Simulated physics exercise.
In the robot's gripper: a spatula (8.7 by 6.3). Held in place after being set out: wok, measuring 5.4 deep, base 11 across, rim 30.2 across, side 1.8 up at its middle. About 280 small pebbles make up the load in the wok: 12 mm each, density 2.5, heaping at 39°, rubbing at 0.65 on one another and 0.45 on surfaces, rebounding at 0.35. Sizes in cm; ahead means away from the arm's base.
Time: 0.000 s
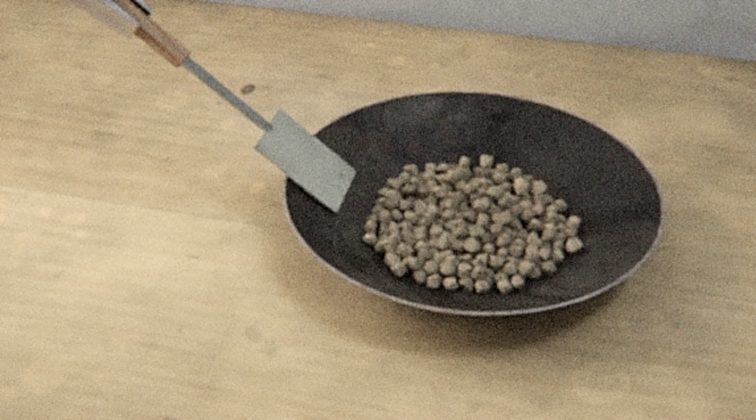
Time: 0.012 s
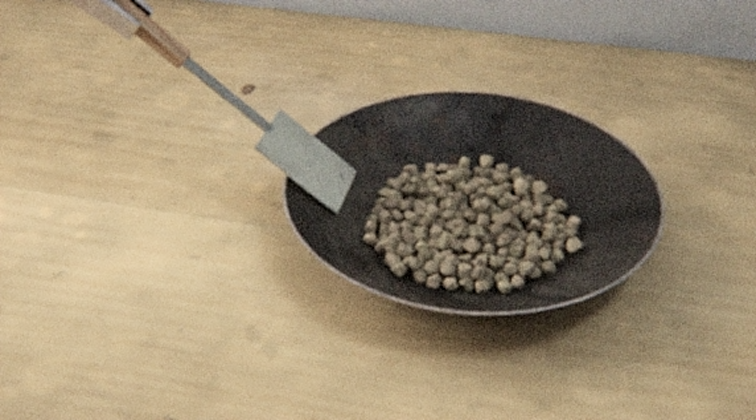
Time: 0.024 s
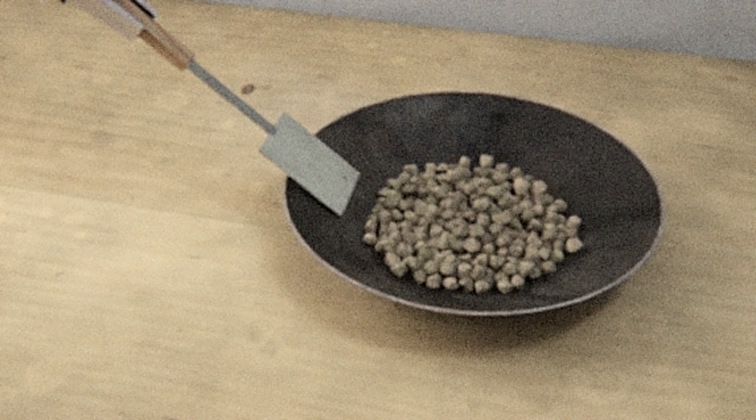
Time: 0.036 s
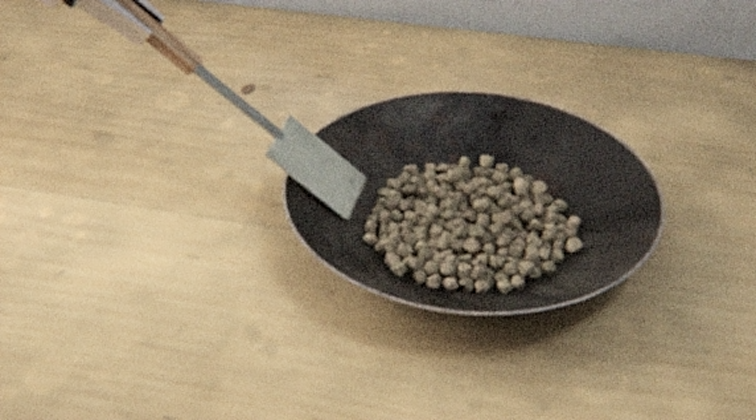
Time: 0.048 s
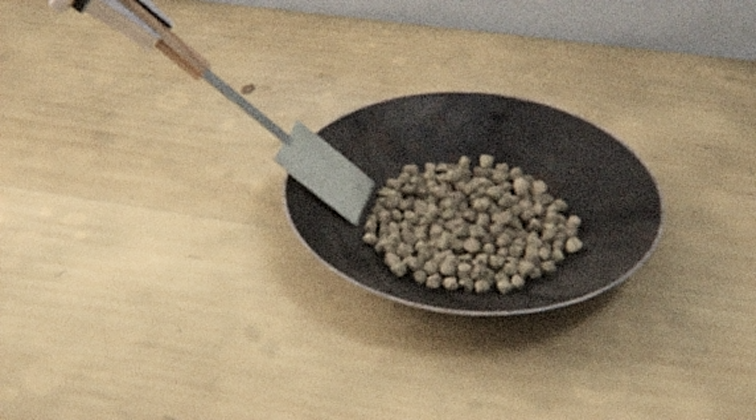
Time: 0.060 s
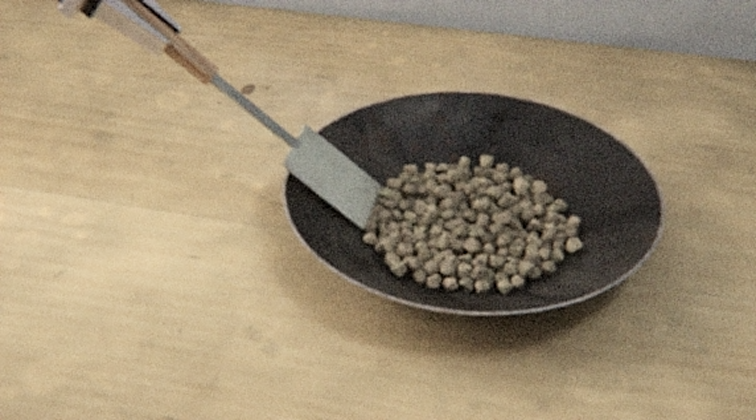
A spatula held in a robot's gripper slid slowly down and to the right inside a dark wok, reaching the near-left edge of a heap of small brown pebbles, which stayed still.
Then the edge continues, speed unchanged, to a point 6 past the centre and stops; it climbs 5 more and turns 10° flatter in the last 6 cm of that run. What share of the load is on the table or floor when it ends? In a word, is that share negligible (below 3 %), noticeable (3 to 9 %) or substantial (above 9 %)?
In a word, negligible.
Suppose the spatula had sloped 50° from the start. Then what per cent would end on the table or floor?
That would leave close to 0 per cent on the table or floor.
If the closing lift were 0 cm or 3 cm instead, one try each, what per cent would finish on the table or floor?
About 0 and 0 per cent.
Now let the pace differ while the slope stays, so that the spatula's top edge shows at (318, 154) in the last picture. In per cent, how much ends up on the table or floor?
Estimate: Close to 10 %.
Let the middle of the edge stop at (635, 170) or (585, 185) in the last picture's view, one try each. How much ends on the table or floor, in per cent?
The two tries give near 20 and near 5 in a hundred.
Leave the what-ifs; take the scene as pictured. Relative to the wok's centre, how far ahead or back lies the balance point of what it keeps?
The kept load is shifted forward by about 4.5 cm.
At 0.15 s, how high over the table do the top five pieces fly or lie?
About 4 cm.
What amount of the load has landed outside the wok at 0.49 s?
My estimate is roughly 0 %.
After 0.15 s, sloping 39°, highest piece 4 above the table; 284 in the wok.
After 0.24 s, sloping 35°, highest piece 6 above the table; 284 in the wok.
After 0.49 s, sloping 29°, highest piece 6 above the table; 284 in the wok.
After 1.54 s, sloping 29°, highest piece 6 above the table; 284 in the wok.
At rest, 284 in the wok. That is 0 % on the table or floor.
